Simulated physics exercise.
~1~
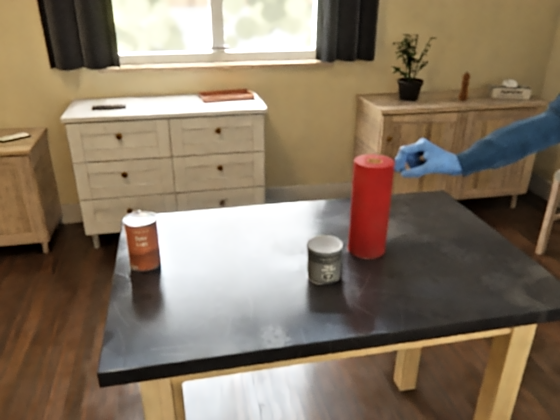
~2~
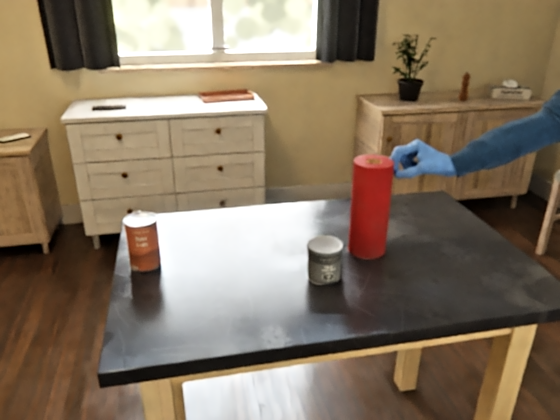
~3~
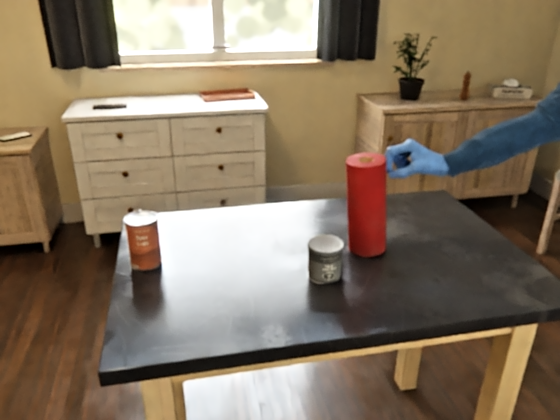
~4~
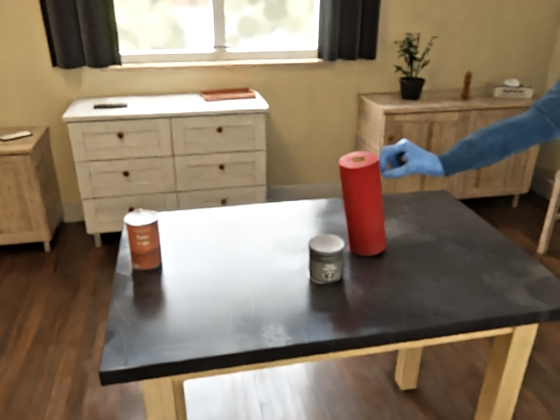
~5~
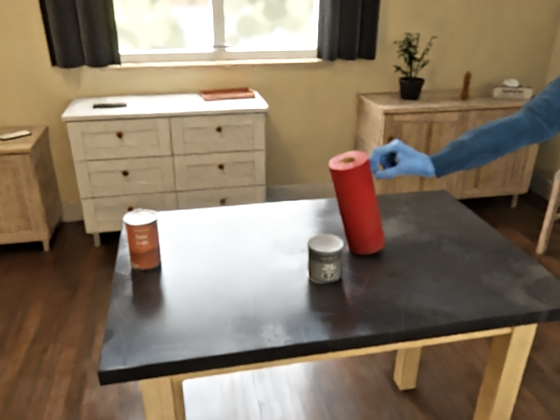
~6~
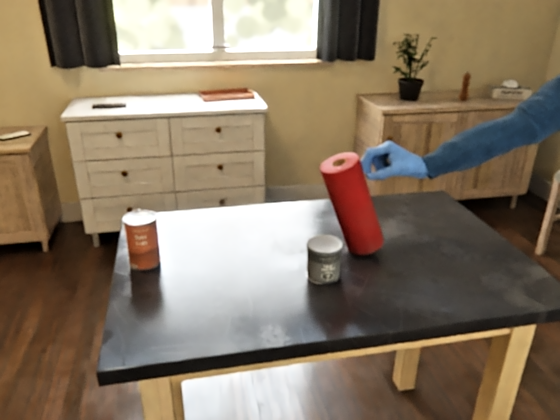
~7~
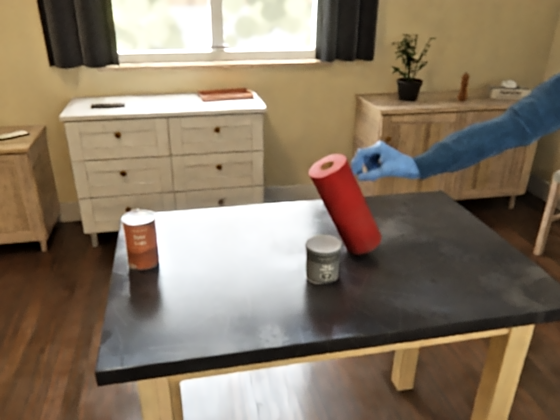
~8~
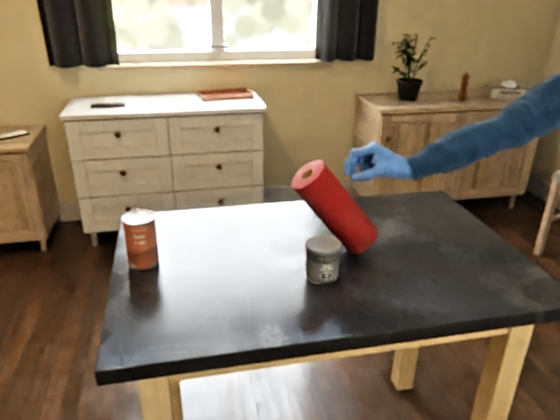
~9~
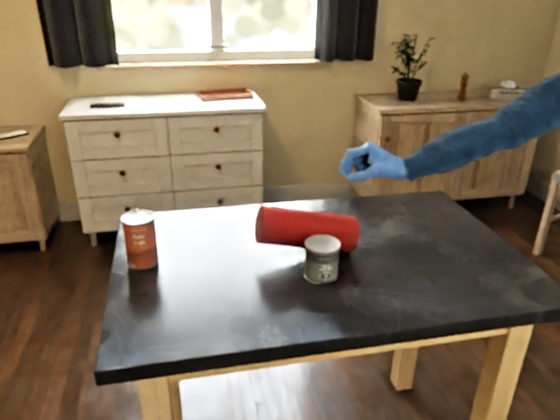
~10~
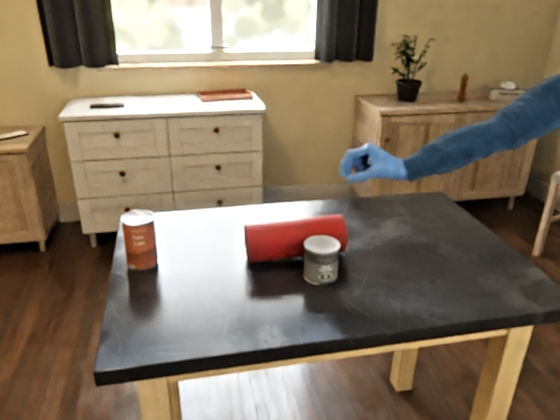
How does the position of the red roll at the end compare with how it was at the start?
At the start the red roll stands upright on the table, and at the end it lies on its side behind the grey tin.
The clip shows a blue-gloved hand pushing the top of an upright red roll on a dark table, tilting it steadily to the left until it topples and ends on its side behind a small grey tin, while an orange tin stays standing at the left.
